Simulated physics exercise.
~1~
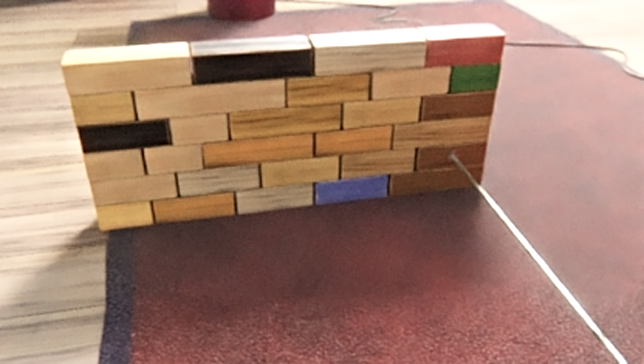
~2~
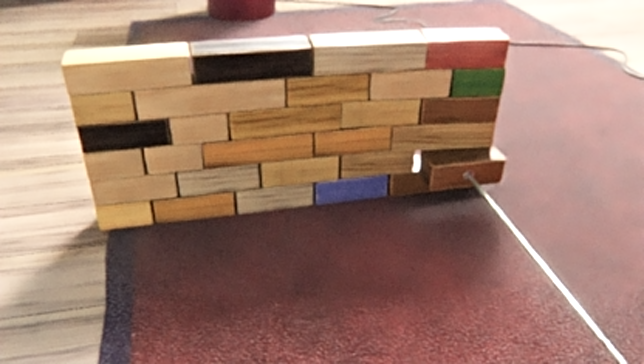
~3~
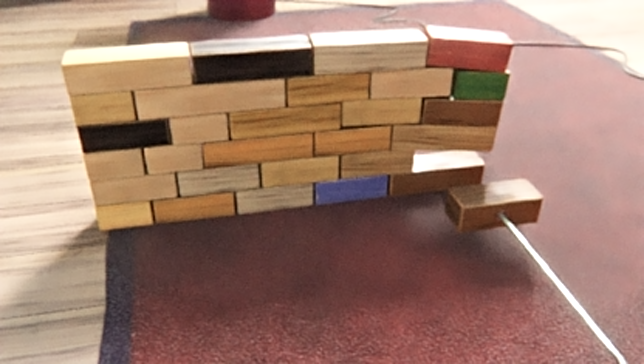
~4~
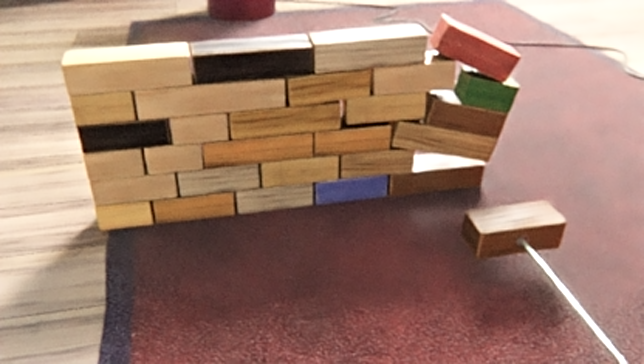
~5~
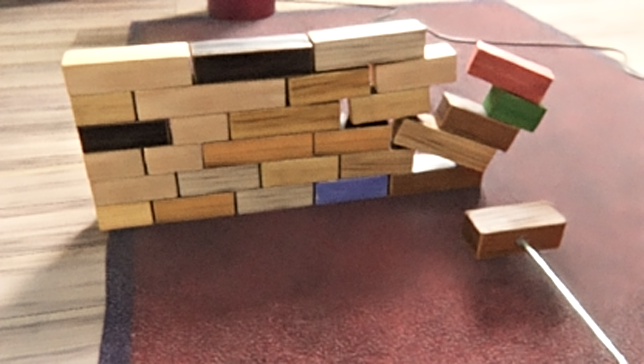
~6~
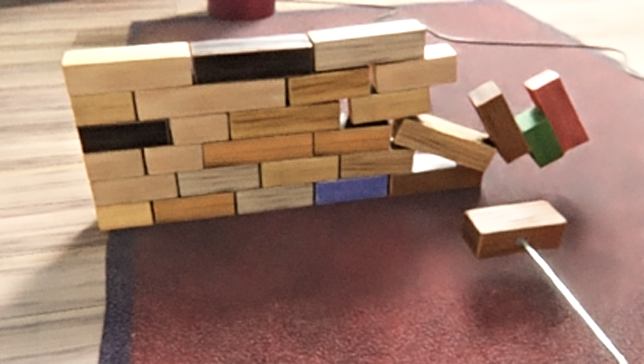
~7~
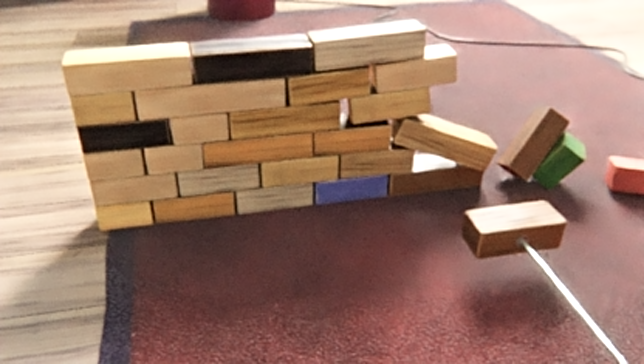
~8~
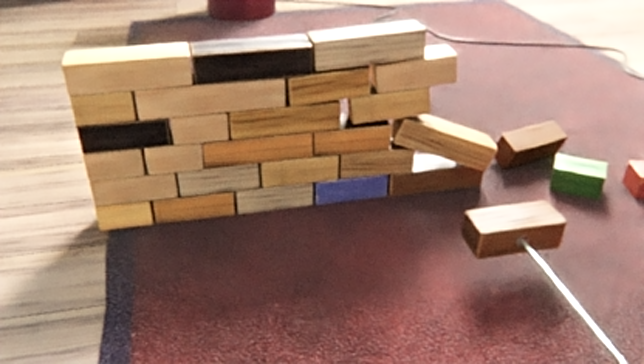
A thin rod pulled a brown block out of the lower right of a wooden block wall, and the red, green and brown blocks above it tilted, tumbled off the right end and came to rest on the dark red surface, leaving most of the wall standing.
